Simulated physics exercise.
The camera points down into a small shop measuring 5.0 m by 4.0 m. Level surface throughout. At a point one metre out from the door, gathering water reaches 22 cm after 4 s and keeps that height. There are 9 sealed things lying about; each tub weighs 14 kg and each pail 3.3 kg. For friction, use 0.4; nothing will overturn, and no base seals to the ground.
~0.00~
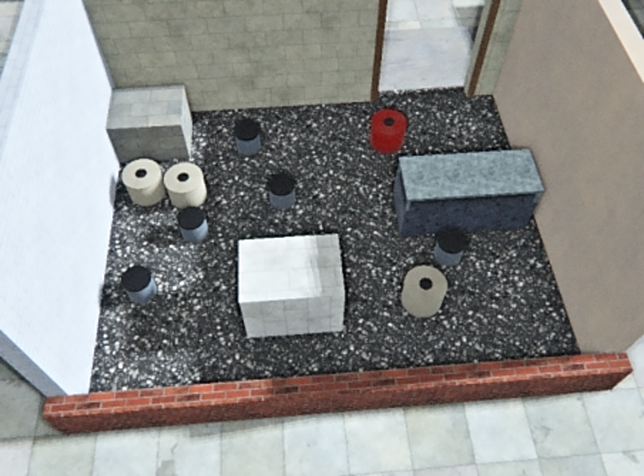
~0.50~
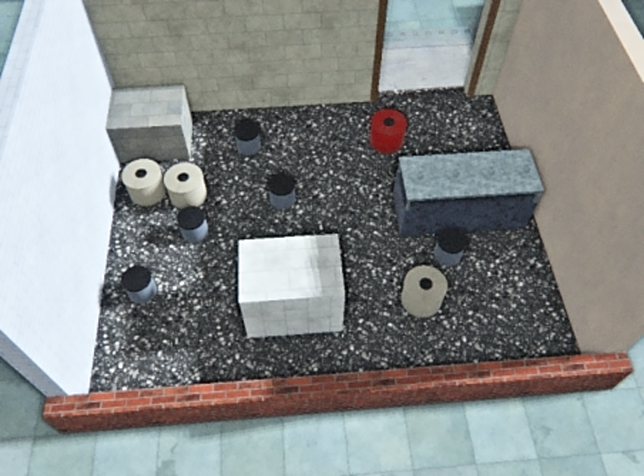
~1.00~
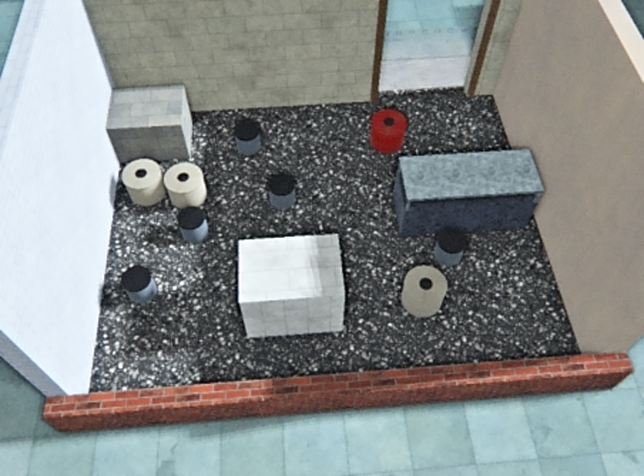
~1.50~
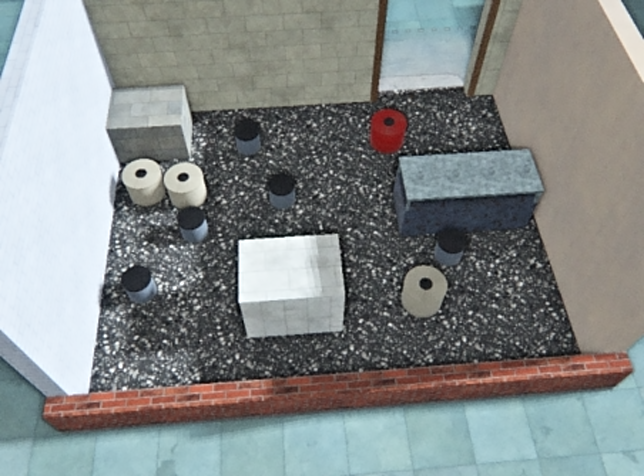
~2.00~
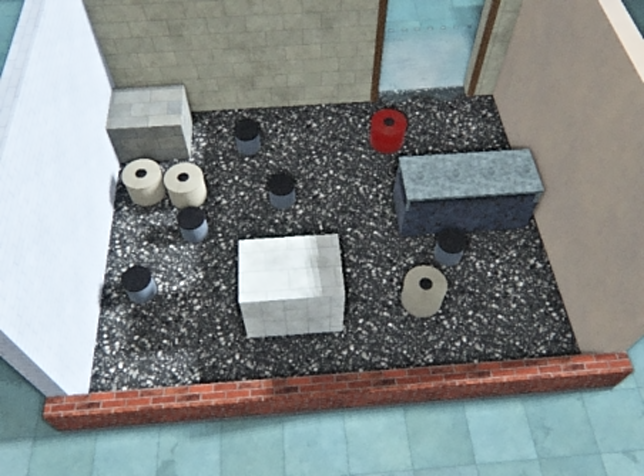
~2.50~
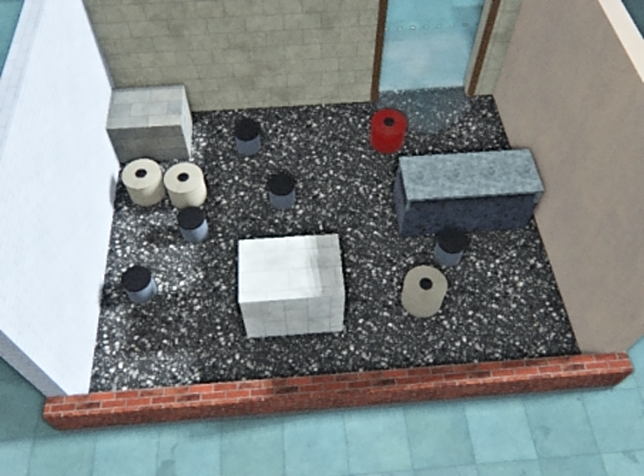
In a small shop seen from above, bluish water spread over the pale paving outside, crept up through the doorway and just reached the dark speckled floor, while the red tub and everything else stayed still.
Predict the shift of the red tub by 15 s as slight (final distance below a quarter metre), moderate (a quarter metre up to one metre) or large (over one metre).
Watching it, I'd expect a big movement overall.
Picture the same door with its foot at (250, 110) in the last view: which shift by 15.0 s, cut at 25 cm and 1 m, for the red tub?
Outcome: The red tub barely moves.
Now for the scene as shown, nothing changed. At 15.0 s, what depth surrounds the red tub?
Near 8 cm deep.
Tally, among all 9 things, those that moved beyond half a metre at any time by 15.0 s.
I get 6.
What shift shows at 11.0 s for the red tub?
Shift: About 250 cm.
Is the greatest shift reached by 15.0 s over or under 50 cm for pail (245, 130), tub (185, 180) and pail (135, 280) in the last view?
Well, in sequence it's greater, greater, greater.
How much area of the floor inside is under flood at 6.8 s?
I'd put it close to 12 m2.
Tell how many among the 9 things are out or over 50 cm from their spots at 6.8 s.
Tally at that time: 2.
After 3.5 s the red tub is near (389, 122), 0.0 m from its start, aground; 0 afloat.
After 6.8 s the red tub is near (286, 161), 1.4 m from its start, aground; 0 afloat.
After 11.0 s the red tub is near (196, 156), 2.4 m from its start, afloat; 7 afloat.
After 15.0 s the red tub is near (252, 105), 1.8 m from its start, aground; 7 afloat.
